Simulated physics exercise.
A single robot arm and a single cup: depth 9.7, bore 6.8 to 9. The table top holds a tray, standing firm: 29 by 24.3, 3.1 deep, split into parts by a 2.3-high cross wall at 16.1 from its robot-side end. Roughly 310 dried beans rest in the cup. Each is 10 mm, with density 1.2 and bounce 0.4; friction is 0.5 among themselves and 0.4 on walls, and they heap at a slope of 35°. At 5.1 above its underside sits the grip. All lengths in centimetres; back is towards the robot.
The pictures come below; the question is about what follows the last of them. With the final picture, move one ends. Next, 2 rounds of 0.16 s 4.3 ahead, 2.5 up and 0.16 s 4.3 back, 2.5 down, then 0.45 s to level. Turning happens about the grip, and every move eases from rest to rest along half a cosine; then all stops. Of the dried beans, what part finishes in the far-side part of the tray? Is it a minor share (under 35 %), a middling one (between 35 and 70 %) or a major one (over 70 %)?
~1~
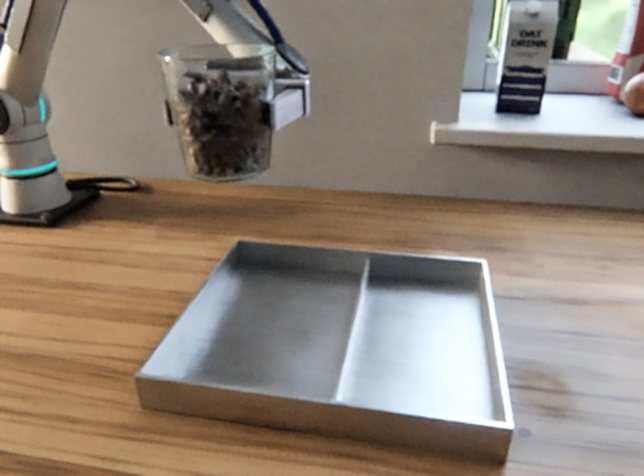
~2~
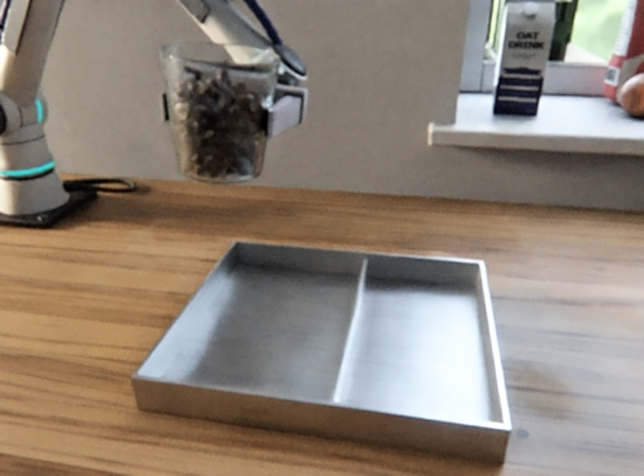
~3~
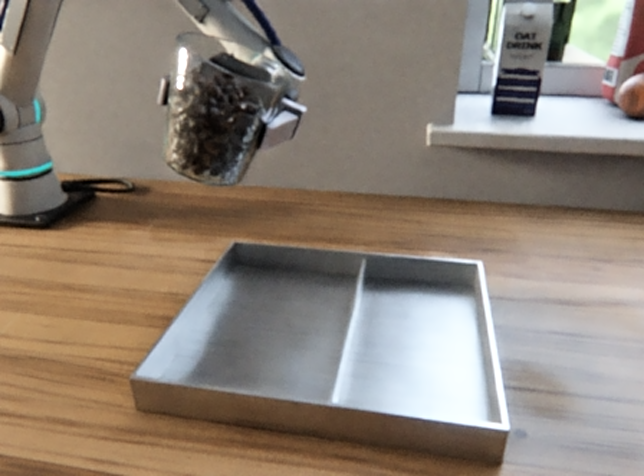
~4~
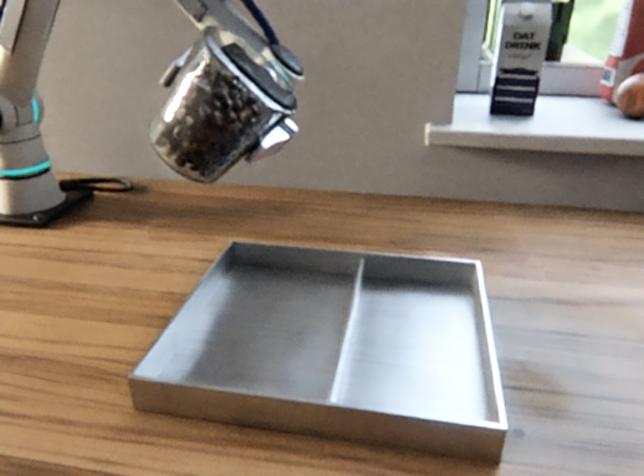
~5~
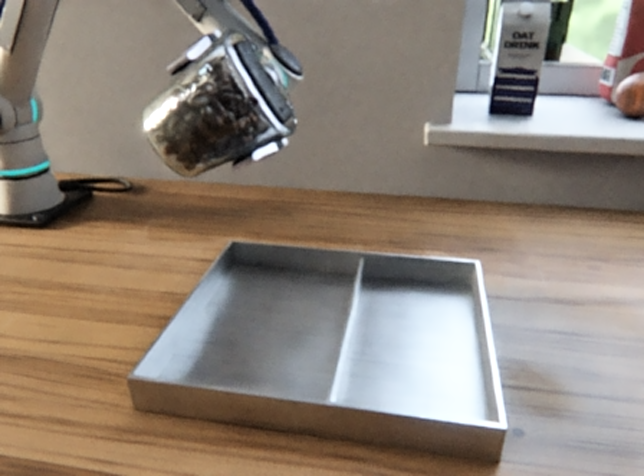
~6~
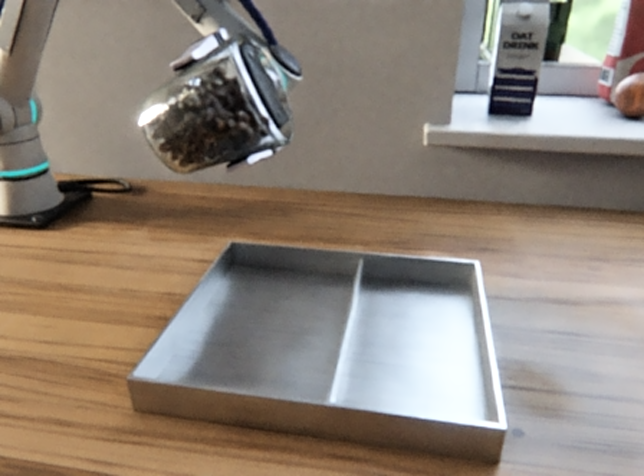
A minor share.
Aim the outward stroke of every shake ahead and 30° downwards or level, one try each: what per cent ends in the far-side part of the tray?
5 and 10 %.
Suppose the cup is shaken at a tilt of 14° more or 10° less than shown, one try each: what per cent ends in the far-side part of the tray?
It would be around 40 and 5 per cent.
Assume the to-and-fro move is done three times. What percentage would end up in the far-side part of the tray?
It would come to around 20 %.
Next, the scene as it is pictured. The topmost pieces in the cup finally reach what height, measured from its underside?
Height at rest: About 8.0 centimetres.
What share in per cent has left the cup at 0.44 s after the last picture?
Share gone by then: Close to 15 %.
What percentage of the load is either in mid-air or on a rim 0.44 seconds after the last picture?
2 %.
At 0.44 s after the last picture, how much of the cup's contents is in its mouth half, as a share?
40 %.
Then, 0.44 s after the last picture, tilted 65° forward, highest piece 25 above the table; 257 in the cup, 24 in the robot-side part, 21 in the far-side part, 5 in flight or on a rim.
Then, 0.87 s after the last picture, tilted 31° forward, highest piece 25 above the table; 213 in the cup, 48 in the robot-side part, 46 in the far-side part.
Then, 1.29 s after the last picture, level, highest piece 25 above the table; 213 in the cup, 48 in the robot-side part, 46 in the far-side part.
Then, 2.34 s after the last picture, level, highest piece 25 above the table; 213 in the cup, 48 in the robot-side part, 46 in the far-side part.
Final count, 213 in the cup, 48 in the robot-side part, 46 in the far-side part. That is 15 % in the far-side part of the tray.
